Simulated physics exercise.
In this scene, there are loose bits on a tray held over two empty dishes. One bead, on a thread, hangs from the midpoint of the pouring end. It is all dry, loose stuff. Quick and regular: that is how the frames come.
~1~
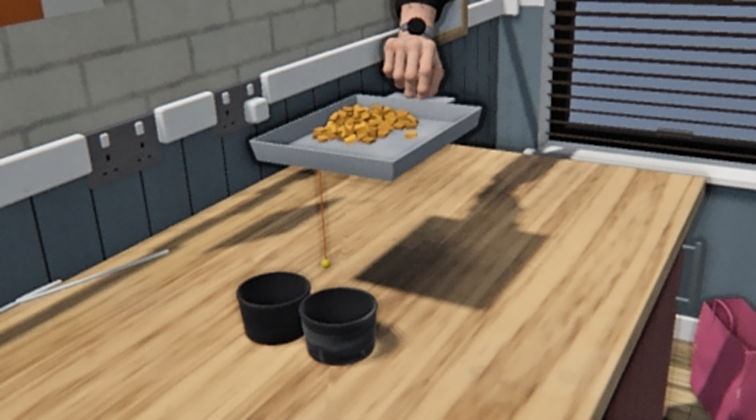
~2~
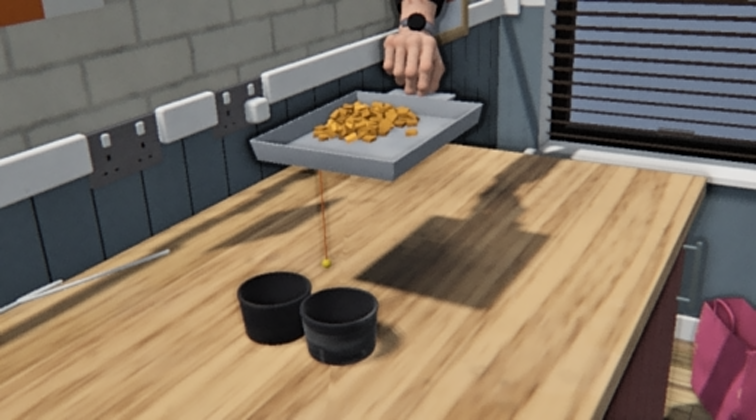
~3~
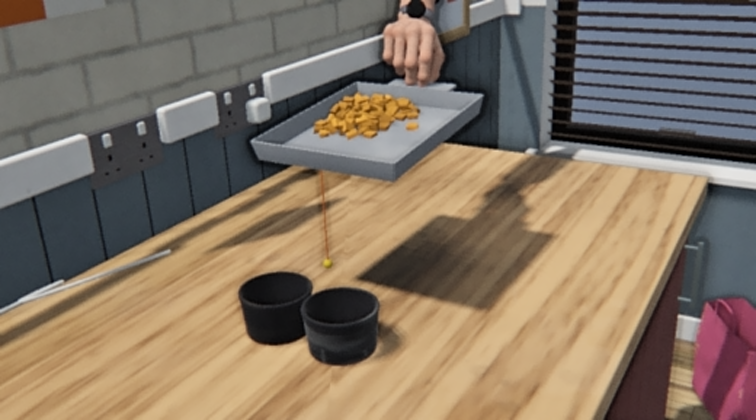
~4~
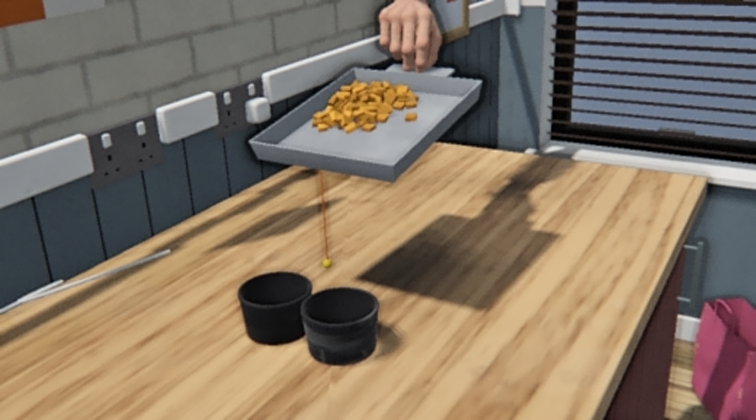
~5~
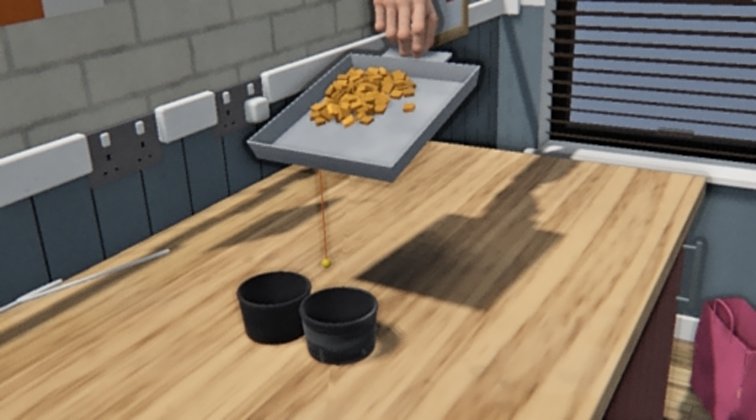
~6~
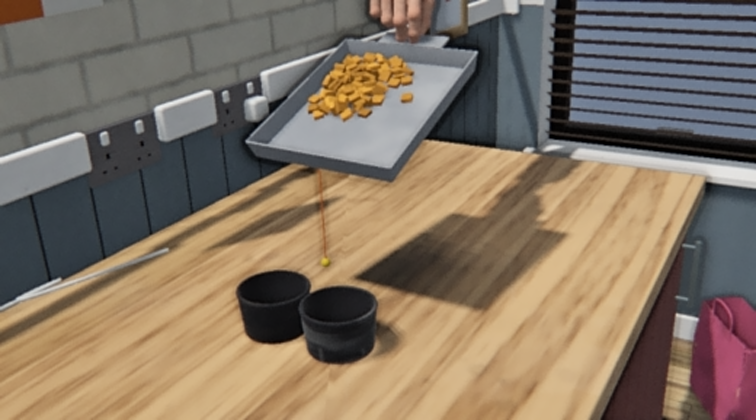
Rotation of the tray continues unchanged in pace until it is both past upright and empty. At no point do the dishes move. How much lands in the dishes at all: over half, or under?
Most is saved.
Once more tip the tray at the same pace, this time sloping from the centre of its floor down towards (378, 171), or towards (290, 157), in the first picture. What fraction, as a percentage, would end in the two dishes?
In order, 20 in a hundred and 20 in a hundred.
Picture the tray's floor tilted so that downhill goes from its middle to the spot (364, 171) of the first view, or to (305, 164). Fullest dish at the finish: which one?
At the first place the right-hand dish, at the second the left-hand dish.
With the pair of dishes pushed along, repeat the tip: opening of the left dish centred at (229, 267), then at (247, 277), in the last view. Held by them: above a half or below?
A minority, then a majority.
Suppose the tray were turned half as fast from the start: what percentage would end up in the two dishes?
That works out at roughly 80 per cent.
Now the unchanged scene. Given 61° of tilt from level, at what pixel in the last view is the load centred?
In the last view the centre sits at roughly (304, 143).
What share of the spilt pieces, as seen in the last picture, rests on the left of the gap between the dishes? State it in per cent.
80 %, roughly.
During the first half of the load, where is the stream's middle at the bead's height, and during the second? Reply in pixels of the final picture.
Roughly (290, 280) first, then roughly (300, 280).
Shortly afterwards, tray tipped steeply; all but a few on the tray; only a few in the air.
Next, tray tipped right over; near half on the tray; a little in the right dish; a little in the left dish; near a quarter outside both.
Some moments later, tray tipped past a quarter turn; near a quarter in the right dish; near a third in the left dish; near a third outside both; only a few in the air.
In the end, tray tipped past a quarter turn; near a quarter in the right dish; near a third in the left dish; near a third outside both.
